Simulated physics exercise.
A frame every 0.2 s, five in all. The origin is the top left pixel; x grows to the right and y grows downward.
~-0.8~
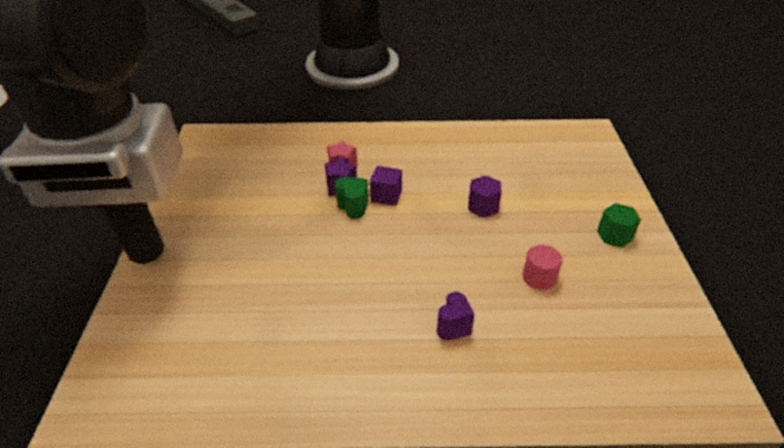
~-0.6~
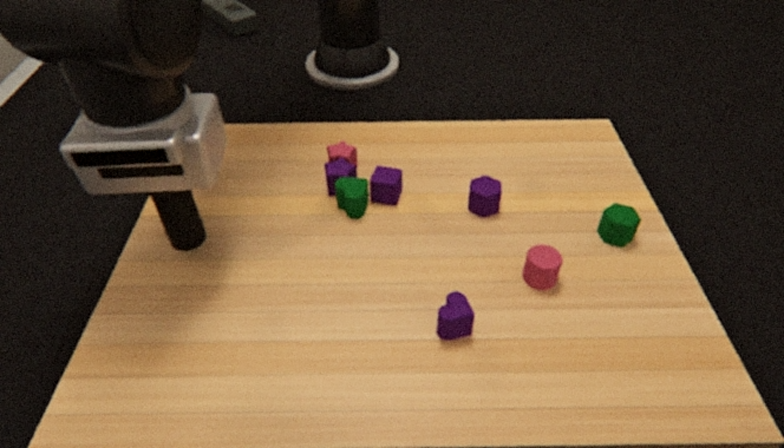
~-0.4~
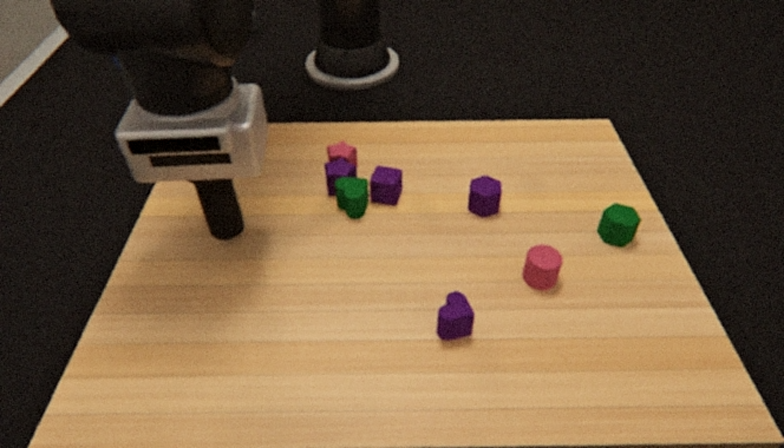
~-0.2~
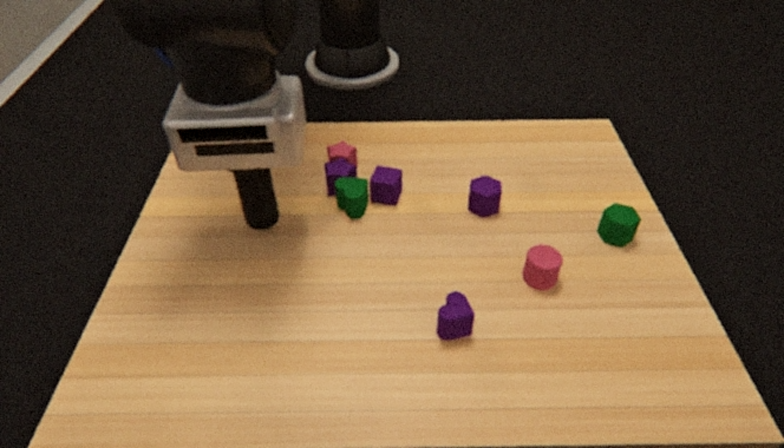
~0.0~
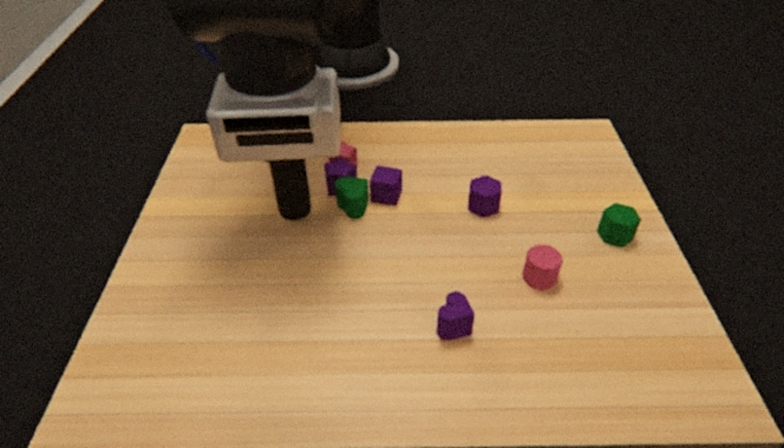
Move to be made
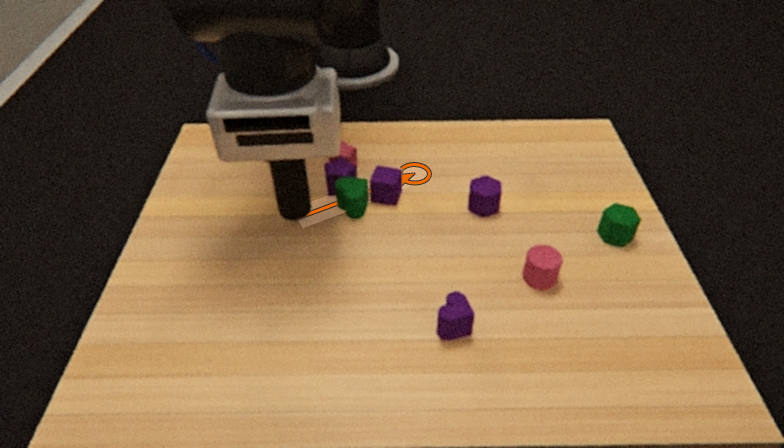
In this clip, a robot arm with a dark cylindrical bar moves steadily rightward and slightly away across a wooden board, nearing a cluster of purple, pink and green blocks, while all the blocks on the board stay still.
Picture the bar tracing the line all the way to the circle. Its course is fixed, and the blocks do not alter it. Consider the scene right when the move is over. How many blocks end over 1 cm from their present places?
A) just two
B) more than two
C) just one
B: More than two.
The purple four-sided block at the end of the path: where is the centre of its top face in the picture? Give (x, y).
The middle of the upper face of the purple four-sided block will lie at about (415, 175) in the picture.
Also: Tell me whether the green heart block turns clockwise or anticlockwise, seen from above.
Looking down on the board, it turns clockwise.
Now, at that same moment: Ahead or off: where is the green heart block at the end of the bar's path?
The bar has lost it.
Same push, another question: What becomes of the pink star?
That block ends up displaced.
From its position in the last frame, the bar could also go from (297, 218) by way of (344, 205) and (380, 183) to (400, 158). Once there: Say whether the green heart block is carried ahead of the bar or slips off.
Answer: Slipped away.
Drawn move, in a line from (297, 218) to (415, 174).
On the path given first. One third of the way, bar (338, 195); purple star (343, 164); pink star (342, 147); green heart block (366, 185), turned 35° clockwise; purple four-sided block (395, 175), turned 30° anticlockwise.
Two thirds of the way, bar (378, 180); purple star (363, 153), turned 40° anticlockwise; pink star (344, 142), turned 50° anticlockwise; green heart block (386, 184), turned 100° clockwise; purple four-sided block (415, 175), turned 45° anticlockwise.
At the end, bar (415, 166); purple star (363, 153), turned 50° anticlockwise; pink star (344, 142), turned 50° anticlockwise; green heart block (386, 184), turned 100° clockwise; purple four-sided block (415, 175), turned 45° anticlockwise.
